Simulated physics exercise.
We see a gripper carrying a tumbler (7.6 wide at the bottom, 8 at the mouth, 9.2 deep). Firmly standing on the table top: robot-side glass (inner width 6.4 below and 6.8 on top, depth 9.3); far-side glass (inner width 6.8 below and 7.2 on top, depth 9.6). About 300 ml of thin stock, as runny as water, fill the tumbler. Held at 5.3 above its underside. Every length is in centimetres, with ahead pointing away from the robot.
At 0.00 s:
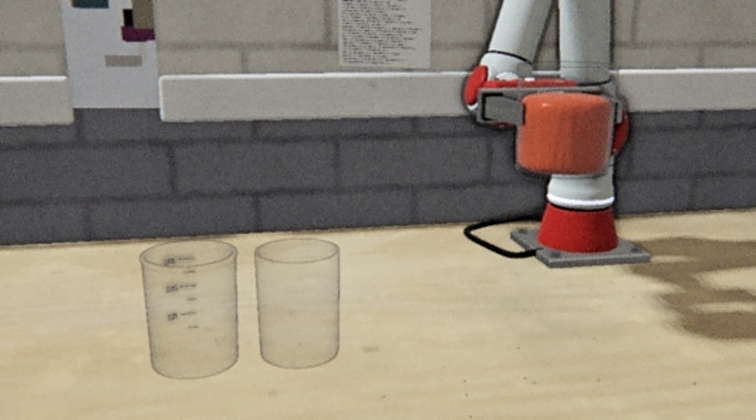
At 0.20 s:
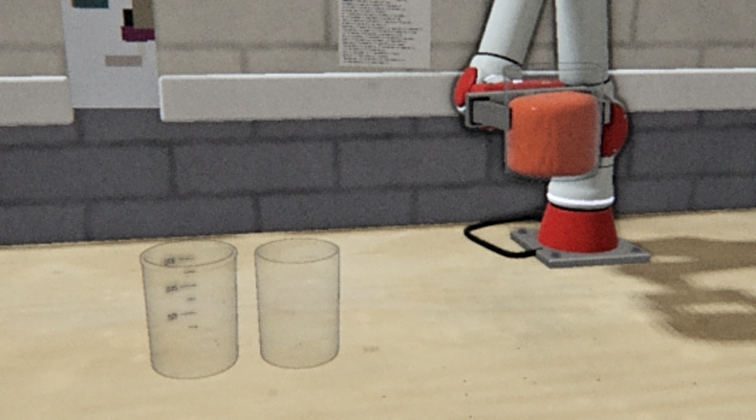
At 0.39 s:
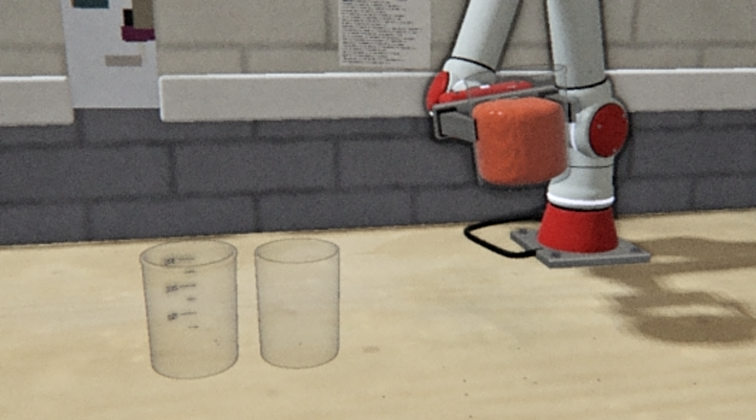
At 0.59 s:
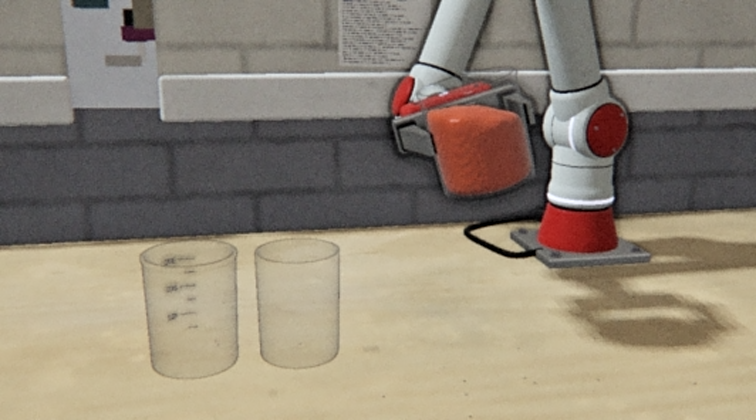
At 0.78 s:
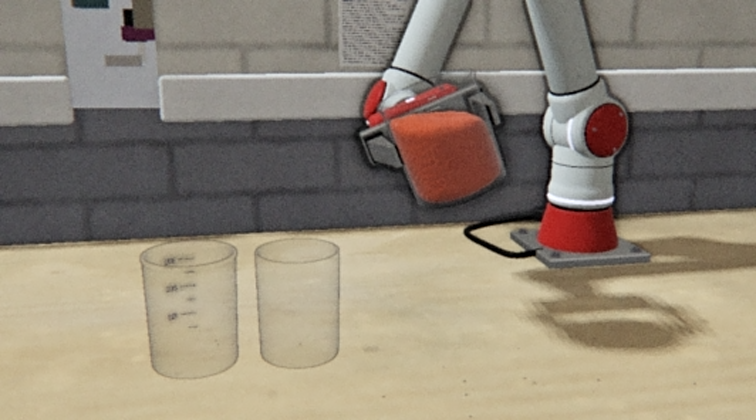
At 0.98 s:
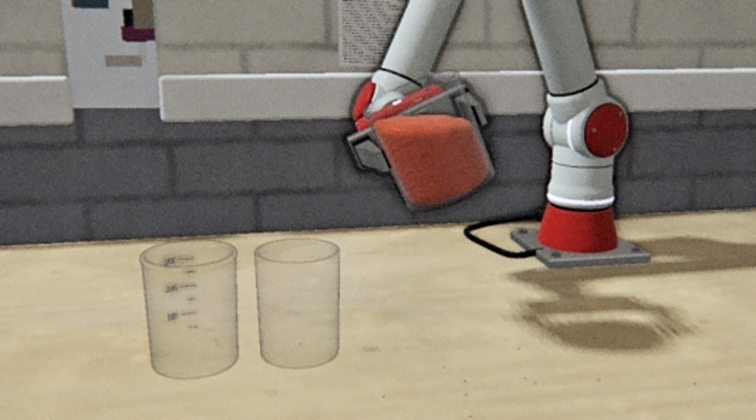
The footage shows a robot arm gripping a clear tumbler of orange contents, moving it left and slightly downward while gradually tilting it toward the left, as two empty transparent glasses stand still on the table top.
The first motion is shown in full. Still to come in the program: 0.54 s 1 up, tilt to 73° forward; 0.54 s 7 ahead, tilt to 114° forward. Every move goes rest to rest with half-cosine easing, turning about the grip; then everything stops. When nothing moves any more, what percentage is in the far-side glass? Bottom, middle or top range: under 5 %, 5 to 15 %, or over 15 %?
Range: Bottom.
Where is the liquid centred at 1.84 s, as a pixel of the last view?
In the last picture, close to (334, 228).
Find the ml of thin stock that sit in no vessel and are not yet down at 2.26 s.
Some 5 ml at that time.
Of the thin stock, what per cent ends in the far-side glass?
Close to 1 %.
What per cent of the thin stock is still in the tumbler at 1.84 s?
I'd put it at around 45 %.
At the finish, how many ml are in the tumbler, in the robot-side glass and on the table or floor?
Approx. 0 / 180 / 110 ml, in that order.
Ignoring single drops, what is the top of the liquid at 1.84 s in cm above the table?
About 19 cm.
After 1.41 s, tilted 68° forward, liquid up to 21 above the table; 275 ml in the tumbler, 5 ml in the robot-side glass, 20 ml in the air or running down outside.
After 1.84 s, tilted 100° forward, liquid up to 59 above the table; 140 ml in the tumbler, 135 ml in the robot-side glass, 5 ml on the table or floor, 20 ml in the air or running down outside.
After 2.26 s, tilted 114° forward, liquid up to 18 above the table; 185 ml in the robot-side glass, 110 ml on the table or floor, 5 ml in the far-side glass, 5 ml in the air or running down outside.
After 3.06 s, tilted 114° forward, liquid up to 7 above the table; 185 ml in the robot-side glass, 110 ml on the table or floor, 5 ml in the far-side glass.
In the end, 185 ml in the robot-side glass, 110 ml on the table or floor, 5 ml in the far-side glass. That is 1 % in the far-side glass.
